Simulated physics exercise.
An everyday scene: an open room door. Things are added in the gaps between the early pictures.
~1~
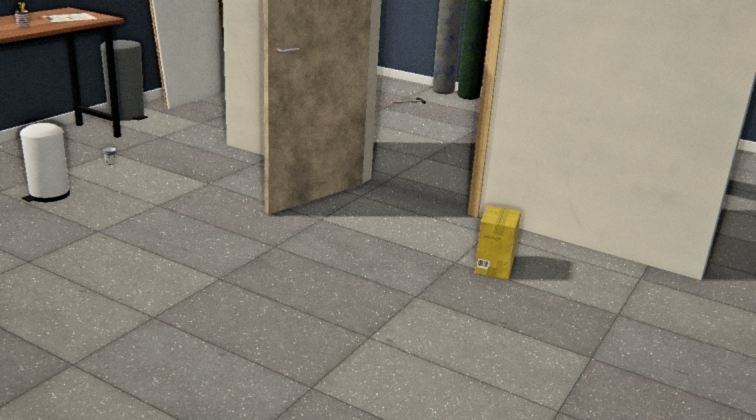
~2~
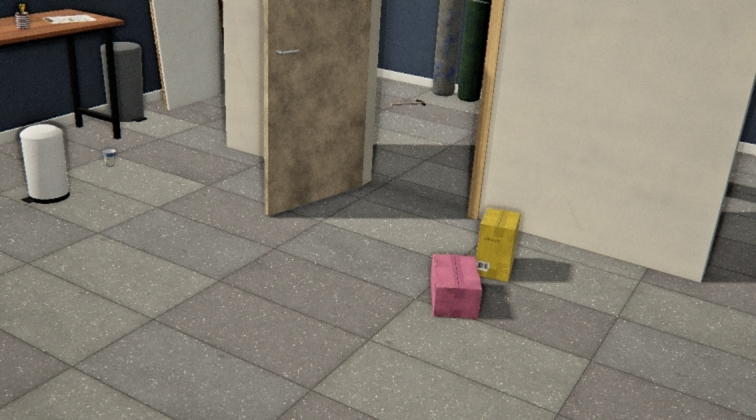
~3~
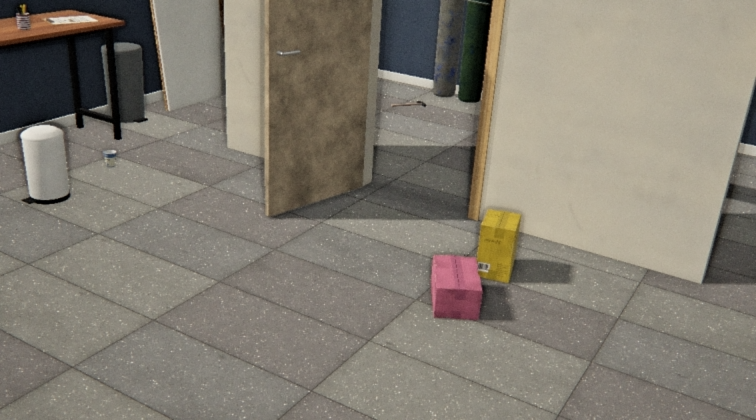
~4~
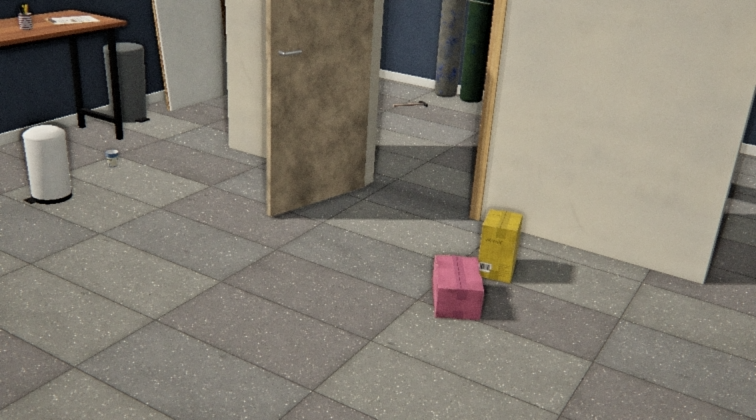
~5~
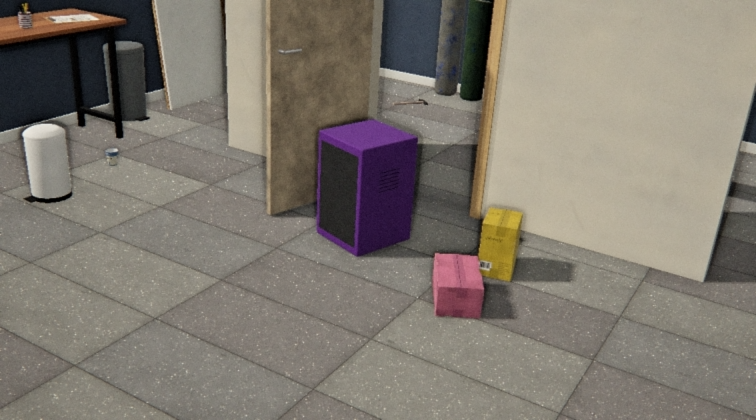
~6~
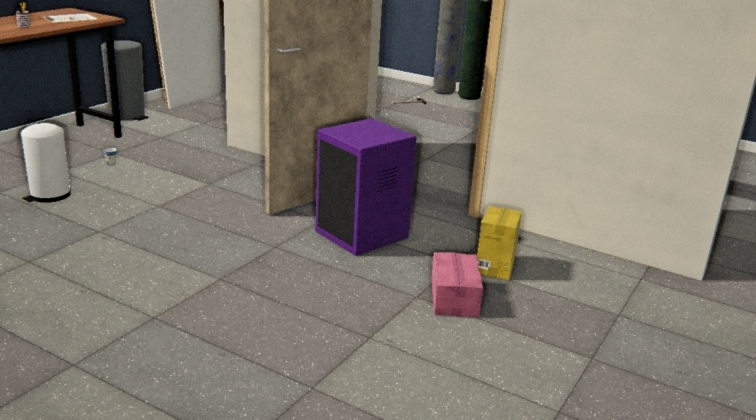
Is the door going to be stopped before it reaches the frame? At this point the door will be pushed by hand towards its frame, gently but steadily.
The door is likely to get obstructed.
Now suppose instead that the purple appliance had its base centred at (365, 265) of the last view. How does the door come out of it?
Well, then the door makes it fully home.
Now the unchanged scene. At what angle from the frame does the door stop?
About 75°.
Then, 0.40 s later than the last frame, door 94° open.
Then, 0.60 s later than the last frame, door 83° open.
Then, 0.70 s later than the last frame, door 78° open.
When it is over, door 76° open; all 3 as before. End places, in pixels of the last picture, purple appliance near (368, 186).
